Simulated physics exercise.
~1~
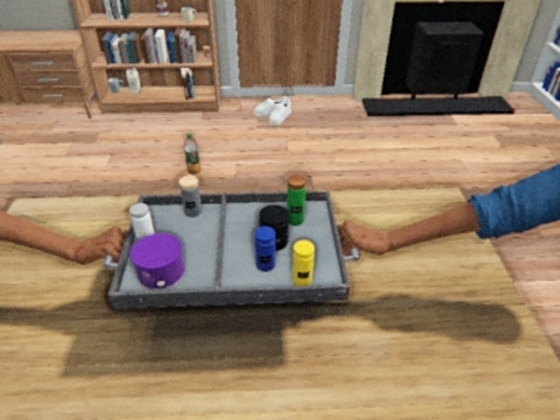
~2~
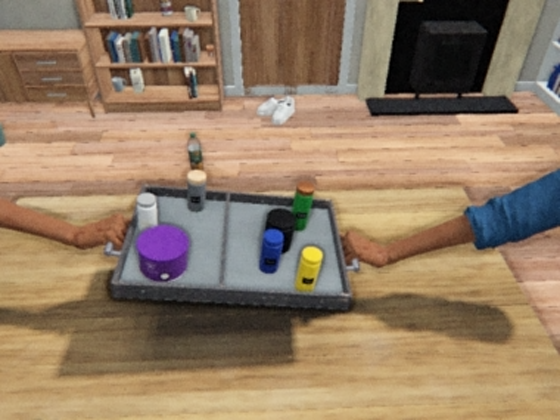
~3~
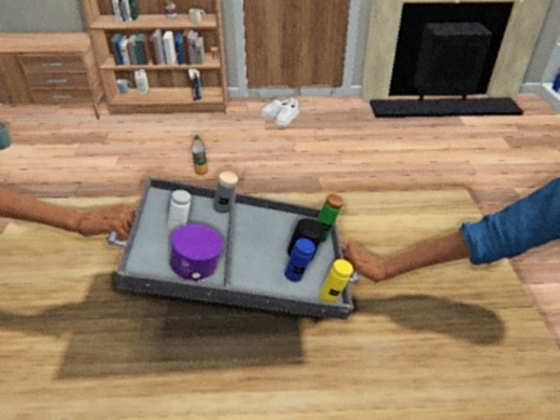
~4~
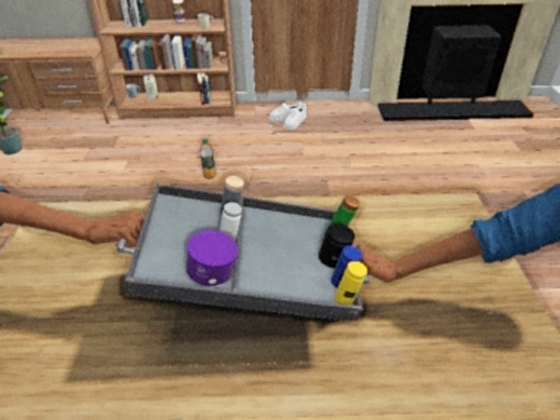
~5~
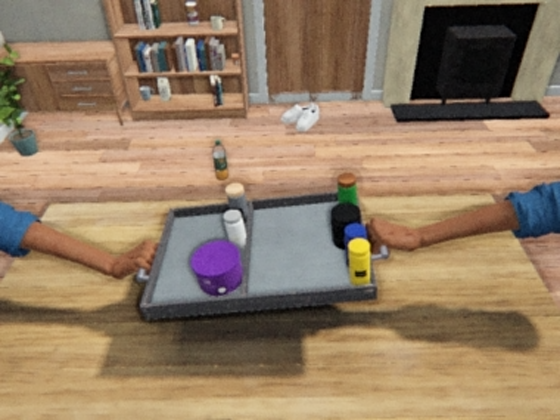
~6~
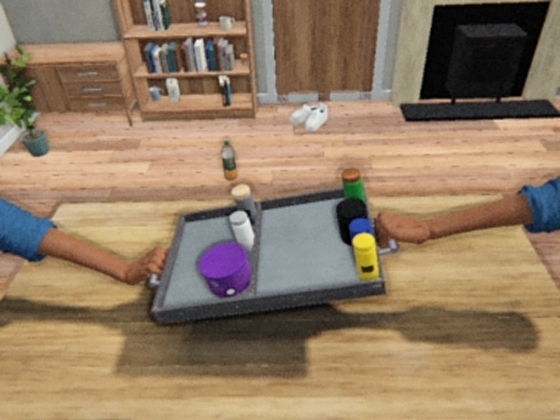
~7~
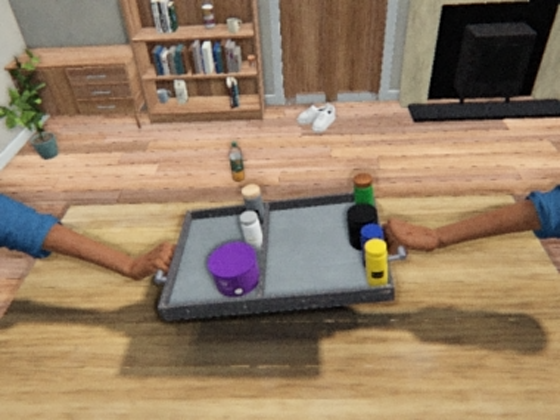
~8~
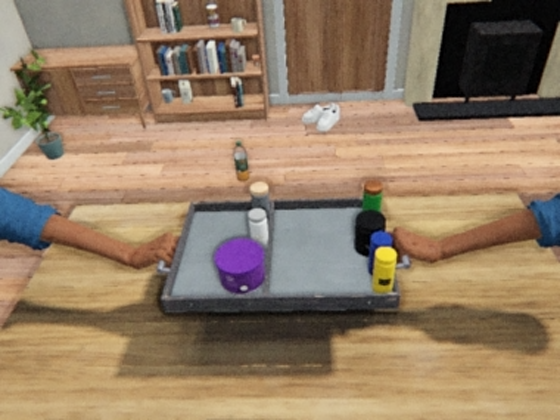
At the start, two hands hold a grey tray level above a wooden table, carrying a purple tub, a black jar and white, grey, blue, yellow and green shakers. The hands tip the tray right edge down, and the items begin to slide right. The blue and yellow shakers and black jar bunch near the right rim, while the white shaker and purple tub shift toward the cross bar. The hands then swing the tray the other way, left edge lower, and the items barely move. Finally the tray returns to level, with everything still standing in its shifted place.
